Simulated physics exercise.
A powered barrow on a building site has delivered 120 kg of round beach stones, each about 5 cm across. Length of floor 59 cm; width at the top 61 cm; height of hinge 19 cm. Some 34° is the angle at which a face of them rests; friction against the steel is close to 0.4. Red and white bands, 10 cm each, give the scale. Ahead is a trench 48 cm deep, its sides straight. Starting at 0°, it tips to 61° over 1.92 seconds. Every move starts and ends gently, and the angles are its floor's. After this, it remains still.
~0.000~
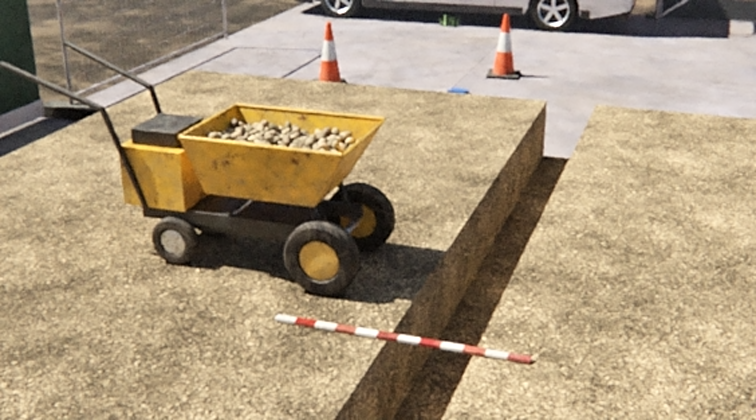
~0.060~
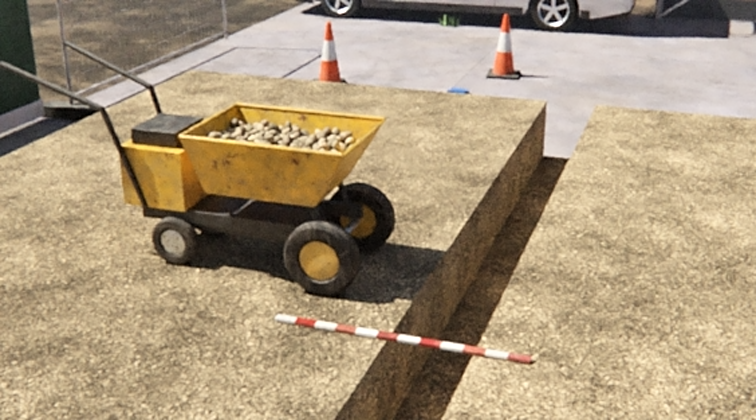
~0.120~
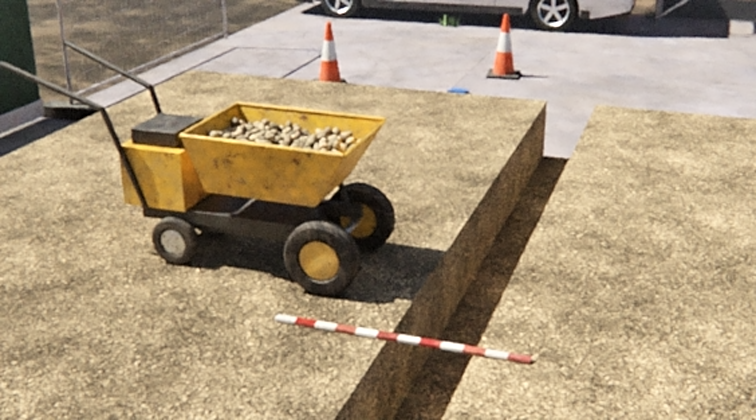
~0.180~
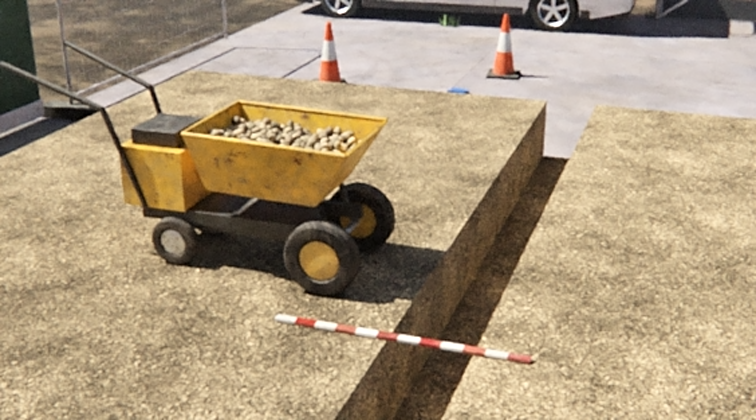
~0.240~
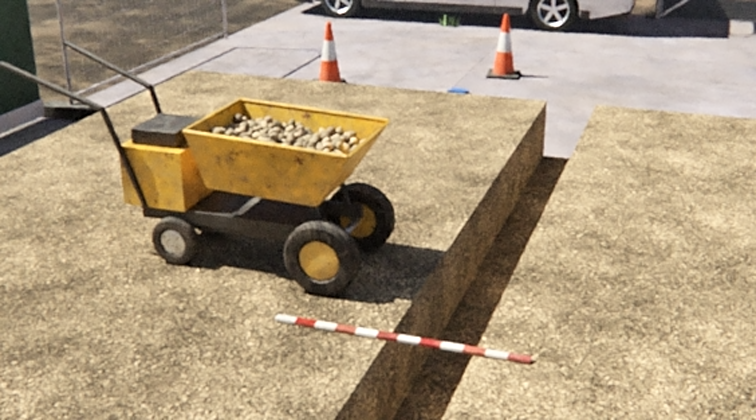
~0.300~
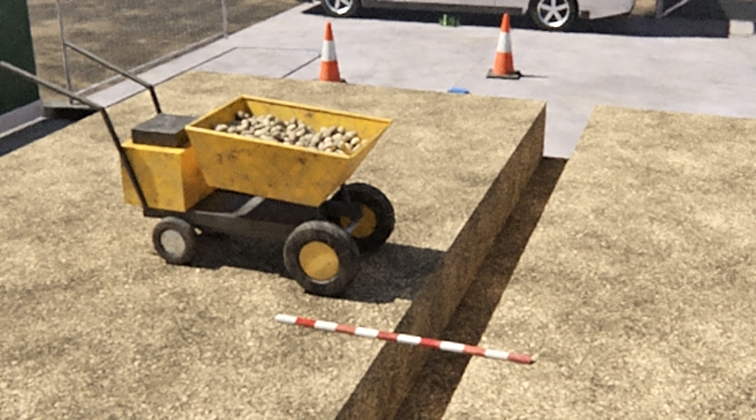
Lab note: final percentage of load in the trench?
Approx. 59 %.
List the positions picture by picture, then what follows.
In the first frame, the tray is at 0°, its lip at (342, 155); the top of the load is at (284, 133).
In the second frame, lip at (343, 155), floor tilted 0°, highest stones at (284, 133); the stones move at 0.1 m/s on average.
In the third frame, lip at (344, 156), floor tilted 1°, highest stones at (277, 129); the stones move at 0.1 m/s on average.
In the fourth frame, lip at (345, 156), floor tilted 2°, highest stones at (270, 127); the stones move at 0.2 m/s on average.
In the fifth frame, lip at (347, 157), floor tilted 3°, highest stones at (269, 126); the stones move at 0.2 m/s on average.
In the sixth frame, lip at (350, 158), floor tilted 4°, highest stones at (269, 125); the stones move at 0.2 m/s on average.
After 1.4 s the floor is at 51°; 100 % in the tray; the foremost stones are at (431, 204).
After 2.0 s the floor is at 61°; 73 % in the tray, 25 % in the trench, 2 % past the trench; the foremost stones are at (524, 293).
After 2.4 s the floor is at 61°; 56 % in the tray, 38 % in the trench, 6 % past the trench; the foremost stones are at (592, 307).
After 4.3 s the floor is at 61°; 34 % in the tray, 59 % in the trench, 6 % past the trench; the foremost stones are at (632, 311).
